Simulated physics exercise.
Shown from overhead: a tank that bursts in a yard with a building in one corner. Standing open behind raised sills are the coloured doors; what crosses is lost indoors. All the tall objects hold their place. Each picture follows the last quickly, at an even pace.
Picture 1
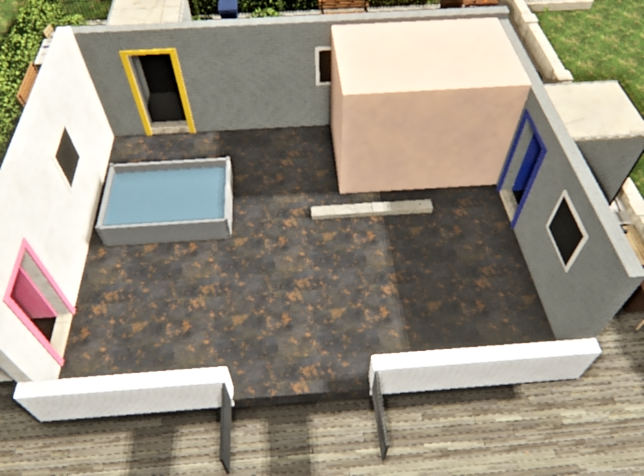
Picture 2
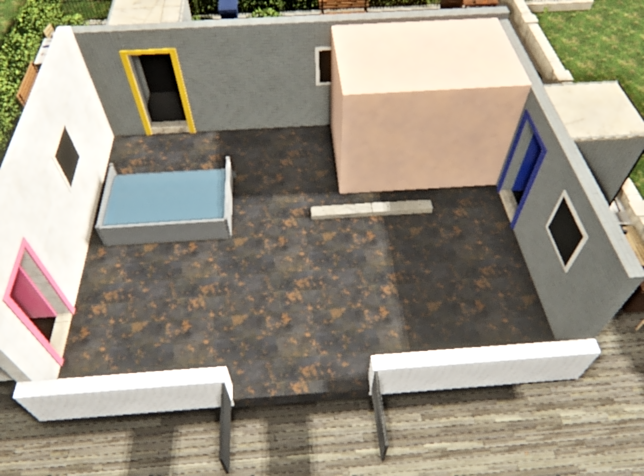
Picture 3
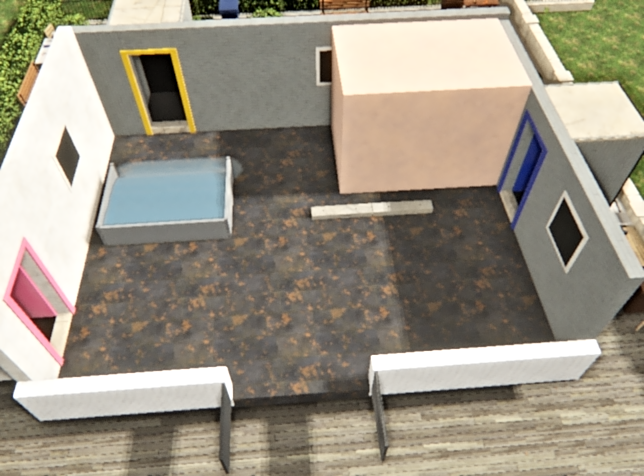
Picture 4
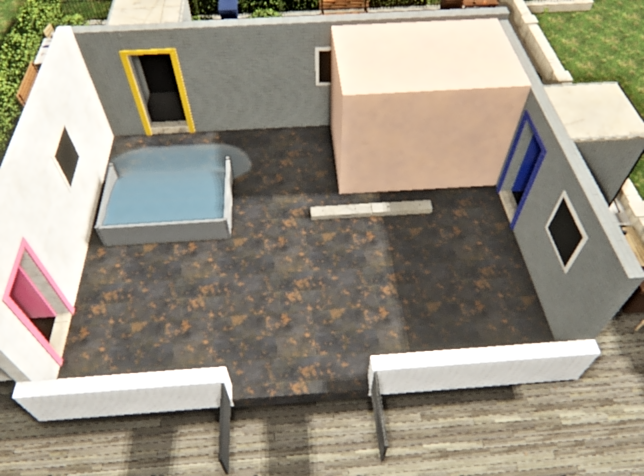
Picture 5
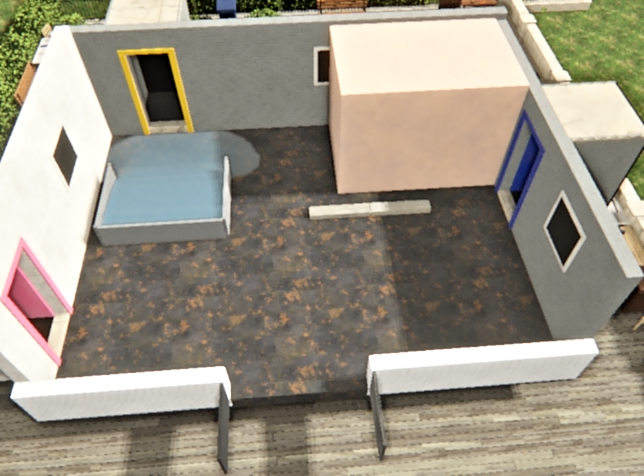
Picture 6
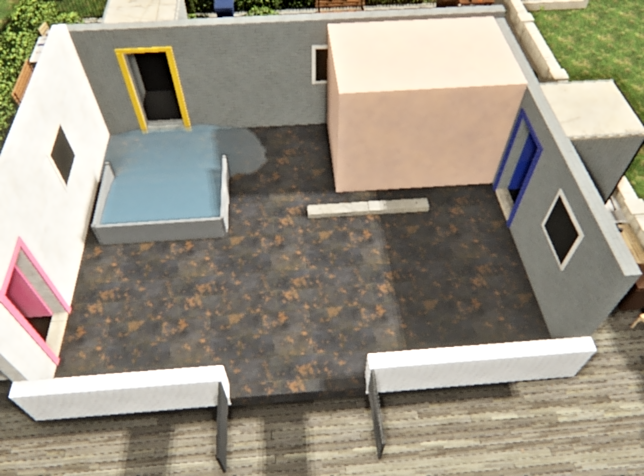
Water pours from the far side of an open tank and spreads across the yard floor.
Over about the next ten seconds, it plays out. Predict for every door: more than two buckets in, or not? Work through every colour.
My prediction: The blue door will not top two buckets; the yellow door will top two buckets; the pink door will not top two buckets.
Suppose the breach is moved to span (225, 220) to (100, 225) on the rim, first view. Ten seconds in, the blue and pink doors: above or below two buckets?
Note: Blue misses the line, pink crosses the line.
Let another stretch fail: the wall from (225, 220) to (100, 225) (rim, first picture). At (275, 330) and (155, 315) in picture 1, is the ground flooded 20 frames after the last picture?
As listed: Wet, under water.
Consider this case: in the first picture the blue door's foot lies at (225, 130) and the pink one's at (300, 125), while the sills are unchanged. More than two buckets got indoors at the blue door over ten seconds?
Result for blue: It breaks the limit.
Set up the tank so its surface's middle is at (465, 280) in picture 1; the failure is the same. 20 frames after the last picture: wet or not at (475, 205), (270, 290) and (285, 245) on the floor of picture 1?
I'd say swamped for the first, swamped for the second and swamped for the third.
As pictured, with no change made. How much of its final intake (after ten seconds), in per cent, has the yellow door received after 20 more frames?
My figure is 100 in a hundred.
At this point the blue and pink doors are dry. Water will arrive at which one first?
I pick the pink-painted one.
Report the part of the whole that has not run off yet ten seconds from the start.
I'd say roughly 90 percent.
A moment on, water covers 15 % of the floor; the blue door not reached, the yellow door over two buckets in, the pink door not reached.
Next, water covers 15 % of the floor; the blue door not reached, the yellow door far over two buckets in, the pink door not reached.
Then, water covers 25 % of the floor; the blue door not reached, the yellow door far over two buckets in, the pink door not reached.
Later, water covers 50 % of the floor; the blue door not reached, the yellow door far over two buckets in, the pink door wet at the sill, nothing in.
In the end, water covers 70 % of the floor; the blue door wet at the sill, nothing in, the yellow door far over two buckets in, the pink door wet at the sill, nothing in.
